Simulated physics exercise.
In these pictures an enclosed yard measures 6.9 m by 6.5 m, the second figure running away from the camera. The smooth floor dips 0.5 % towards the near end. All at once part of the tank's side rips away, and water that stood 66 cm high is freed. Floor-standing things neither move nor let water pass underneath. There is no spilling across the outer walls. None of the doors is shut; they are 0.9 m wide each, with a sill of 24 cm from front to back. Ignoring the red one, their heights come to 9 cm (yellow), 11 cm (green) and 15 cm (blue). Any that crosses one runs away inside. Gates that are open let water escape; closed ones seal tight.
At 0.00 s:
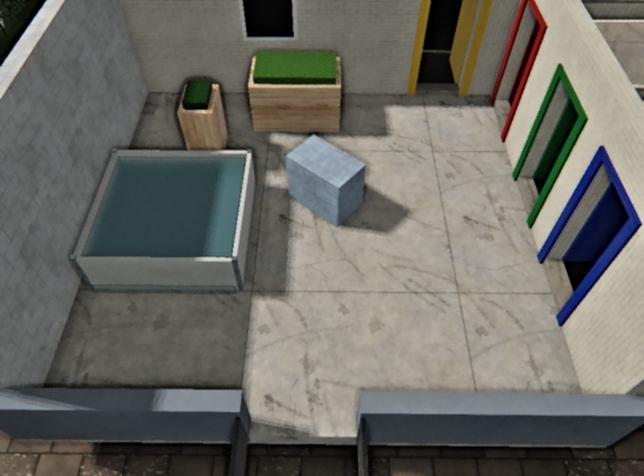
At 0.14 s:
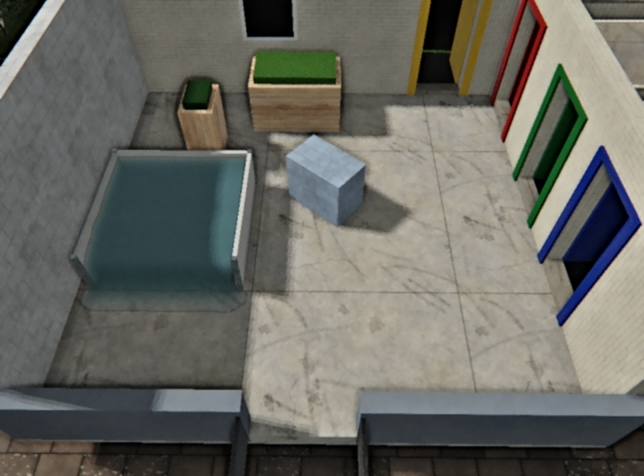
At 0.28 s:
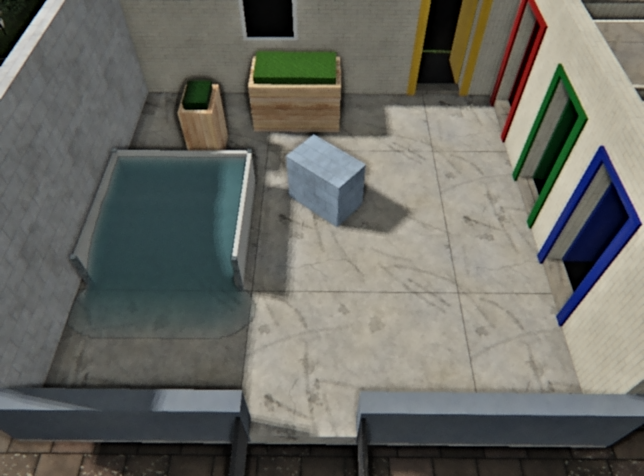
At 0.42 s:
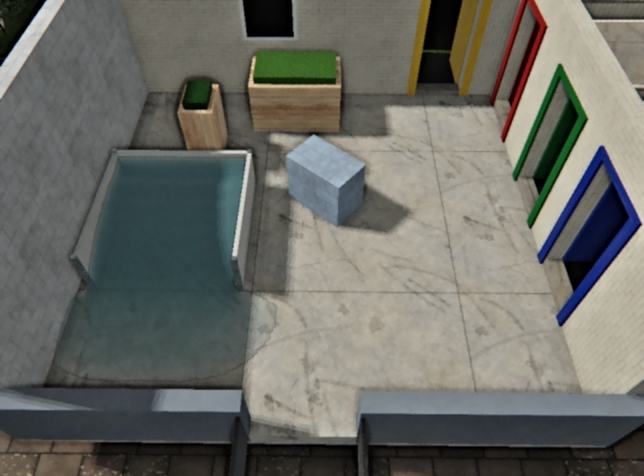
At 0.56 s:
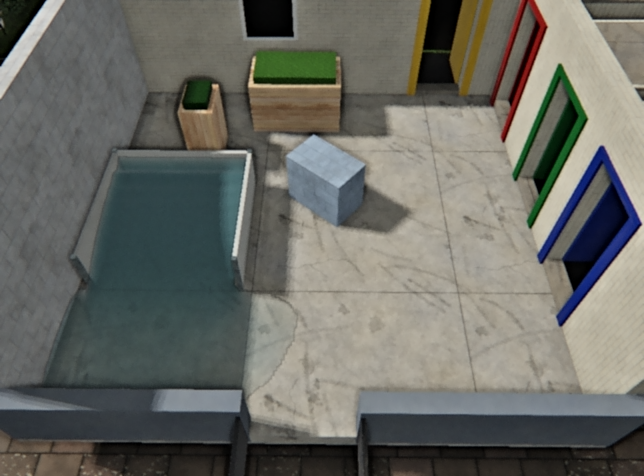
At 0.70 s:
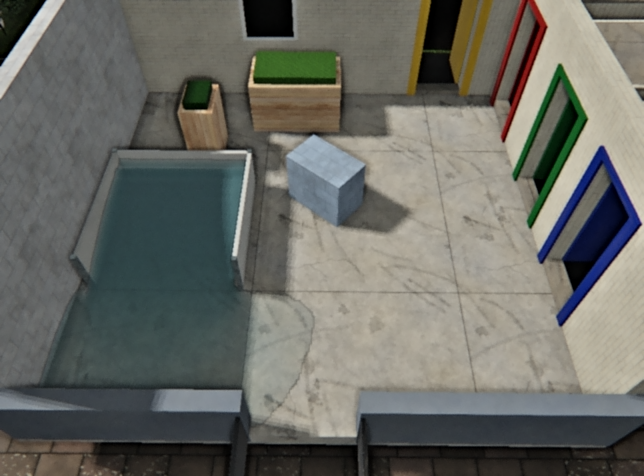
Water pouring from the opened near side of a tank in a walled yard, spreading across the floor toward the viewer, then rightward.
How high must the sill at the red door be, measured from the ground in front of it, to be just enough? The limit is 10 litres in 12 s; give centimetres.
About 6.5 cm.
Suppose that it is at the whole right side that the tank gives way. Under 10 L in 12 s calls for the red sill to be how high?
Near 10.5 cm.
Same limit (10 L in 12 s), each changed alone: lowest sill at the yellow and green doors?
About 9.5 cm at yellow and 6.5 cm at green.
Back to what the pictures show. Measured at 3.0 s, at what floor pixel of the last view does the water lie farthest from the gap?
Lab note: Front tip approx. (587, 419).
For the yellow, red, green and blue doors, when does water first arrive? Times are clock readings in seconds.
Yellow = 6.0 s, red = 5.0 s, green = 4.0 s, blue = 3.4 s.
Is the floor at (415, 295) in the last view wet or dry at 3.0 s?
At that moment it's submerged.
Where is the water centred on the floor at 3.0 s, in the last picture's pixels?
It lies near (202, 319) in the last picture.
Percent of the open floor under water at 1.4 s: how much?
Approximately 15 %.
After 1.4 s water covers 15 % of the floor, deepest (56 cm) near (49, 413); it has not reached the red door.
After 3.0 s water covers 35 % of the floor, deepest (32 cm) near (67, 322); it has not reached the red door.
After 12.0 s water covers 95 % of the floor, deepest (9 cm) near (558, 419); 6 cm at the red door, 0 litres in over its 18 cm sill.
At the red door as built, the water arrived by 5.0 s and peaked near 9 cm at 9.6 s.
With a sill of 6 cm, 13 litres would have come in within the 12 s; with 8 cm, 4 litres. So under 10 litres takes about 6.5 cm.
